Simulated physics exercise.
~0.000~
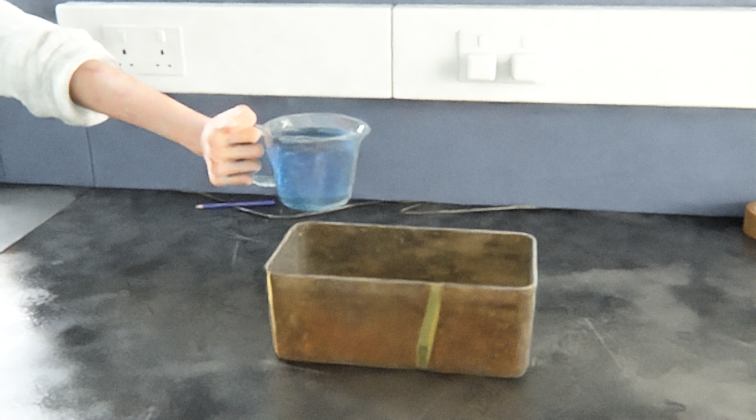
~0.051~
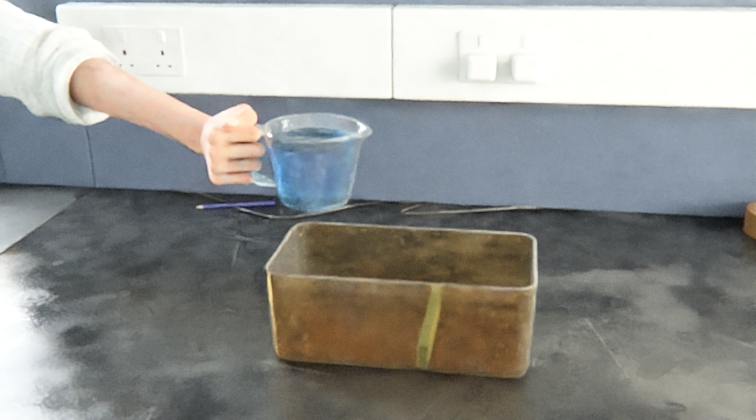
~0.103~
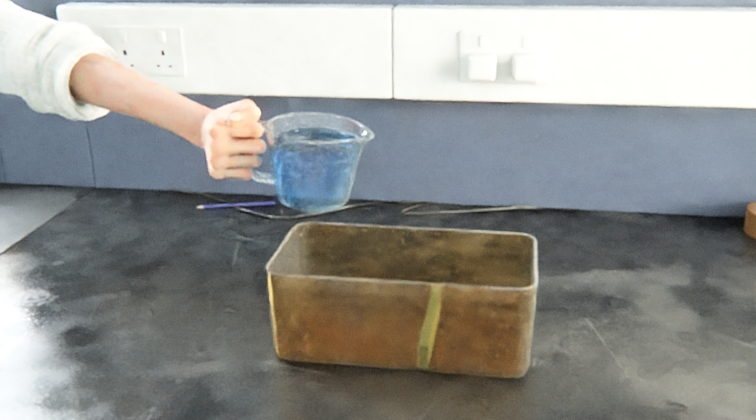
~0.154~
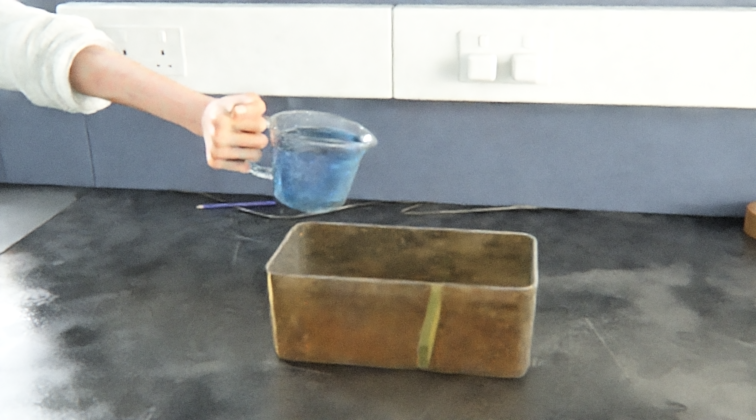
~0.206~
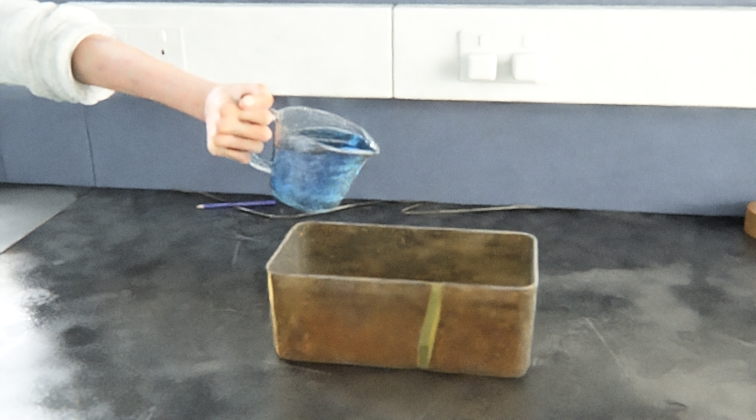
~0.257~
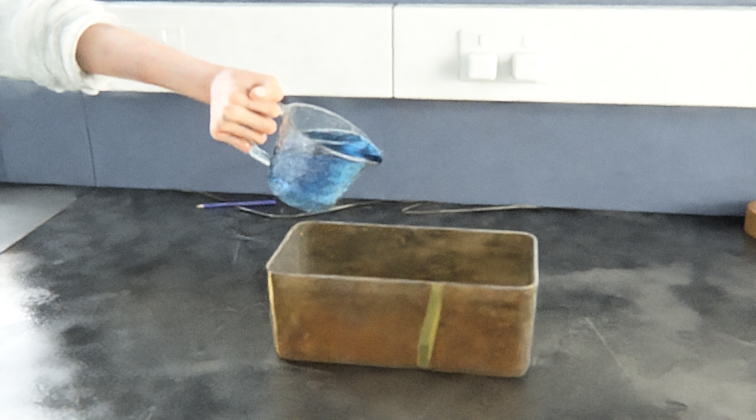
A hand held a clear jug of blue water above and to the left of an empty brown oblong basin, then smoothly tilted it to the right until the water reached the spout.
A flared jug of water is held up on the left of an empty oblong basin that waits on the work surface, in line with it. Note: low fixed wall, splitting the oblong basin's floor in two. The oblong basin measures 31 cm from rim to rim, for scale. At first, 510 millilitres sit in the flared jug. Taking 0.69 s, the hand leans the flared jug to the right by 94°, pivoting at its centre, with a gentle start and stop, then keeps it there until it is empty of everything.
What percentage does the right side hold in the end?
About 22 per cent.
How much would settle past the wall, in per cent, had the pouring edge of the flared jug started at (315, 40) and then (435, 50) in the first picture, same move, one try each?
Try 1: 10 %; try 2: 55 %.
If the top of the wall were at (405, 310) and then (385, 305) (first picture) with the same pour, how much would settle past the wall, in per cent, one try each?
70 then 95 %.
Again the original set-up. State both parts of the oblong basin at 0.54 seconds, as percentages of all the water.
Roughly 18 sits left and 10 sits right.
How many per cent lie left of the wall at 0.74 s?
62 %.
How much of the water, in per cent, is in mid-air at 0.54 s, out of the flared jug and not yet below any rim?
Roughly 24 percent.
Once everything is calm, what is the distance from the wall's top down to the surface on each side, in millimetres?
On the left it's about 16 mm; on the right, about 24 mm.
After 0.54 s the tilt is 83° and 47 per cent is still to pour, 17 is left of the wall and 11 right of it.
After 0.74 s the tilt is 94° and 10 per cent is still to pour, 61 is left of the wall and 21 right of it.
After 0.96 s the tilt is 94° and 1 per cent is still to pour, 75 is left of the wall and 21 right of it.
After 1.19 s the tilt is 94° and 0 per cent is still to pour, 76 is left of the wall and 23 right of it.
In the end 76 per cent lies left of the wall, 22 right of it and 1 outside.
